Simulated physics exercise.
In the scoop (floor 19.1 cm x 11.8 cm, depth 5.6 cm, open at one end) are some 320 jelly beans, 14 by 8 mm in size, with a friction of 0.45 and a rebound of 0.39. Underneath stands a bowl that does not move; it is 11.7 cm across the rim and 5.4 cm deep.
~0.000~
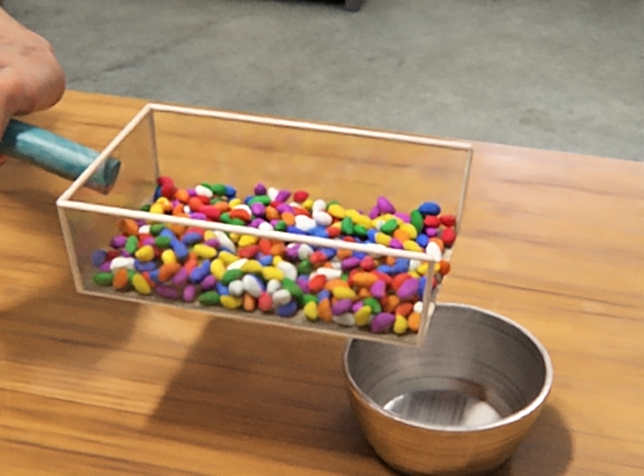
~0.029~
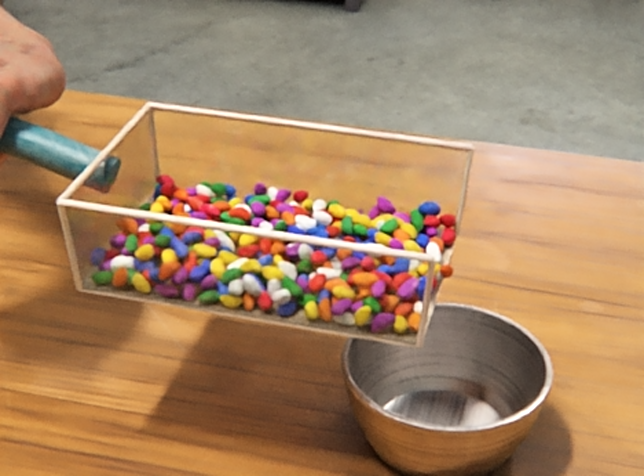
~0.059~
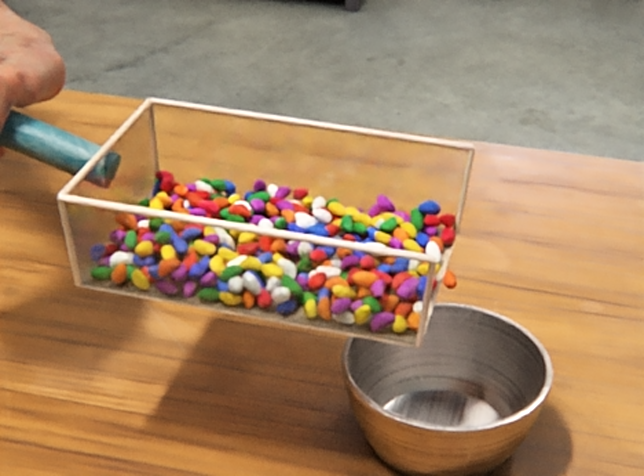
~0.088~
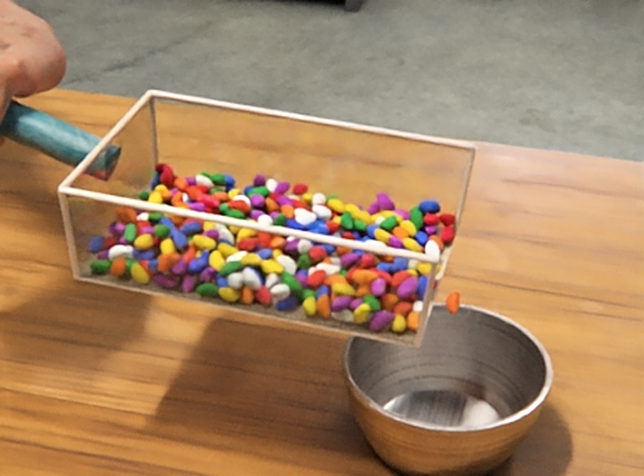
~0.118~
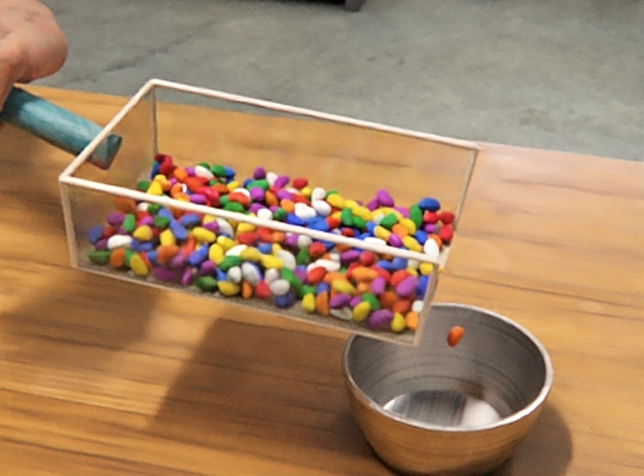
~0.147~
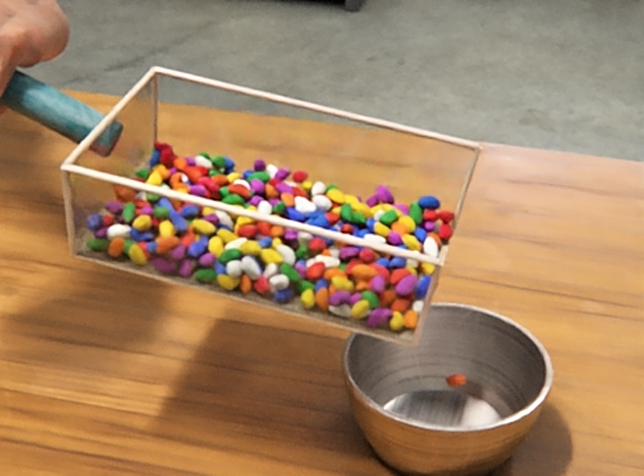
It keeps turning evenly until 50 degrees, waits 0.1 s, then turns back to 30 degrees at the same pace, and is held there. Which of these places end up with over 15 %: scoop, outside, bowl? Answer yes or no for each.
Scoop - no; outside everything - no; bowl - yes.
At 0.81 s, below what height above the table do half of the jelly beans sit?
I'd say close to 4 centimetres.
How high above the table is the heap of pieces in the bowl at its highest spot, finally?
6.0 cm.
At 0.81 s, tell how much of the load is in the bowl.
Roughly 95 per cent by that time.
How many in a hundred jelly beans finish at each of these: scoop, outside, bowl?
Scoop 0; outside 5; bowl 95.
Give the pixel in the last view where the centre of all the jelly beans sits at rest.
Look around (464, 408).
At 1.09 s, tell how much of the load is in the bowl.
About 95 per cent so far.
Then, at 0.51 s, tilt 37 degrees; scoop 85 %, bowl 10 %, in the air 5 %; middle of all pieces near (328, 193).
After 0.81 s, tilt 50 degrees; outside 5 %, bowl 95 %; middle of all pieces near (469, 394).
After 1.09 s, tilt 34 degrees; outside 5 %, bowl 95 %; middle of all pieces near (467, 403).
After 1.35 s, tilt 30 degrees; outside 5 %, bowl 95 %; middle of all pieces near (469, 403).
By 1.9 s all is still; scoop 0 %, outside 5 %, bowl 95 %.
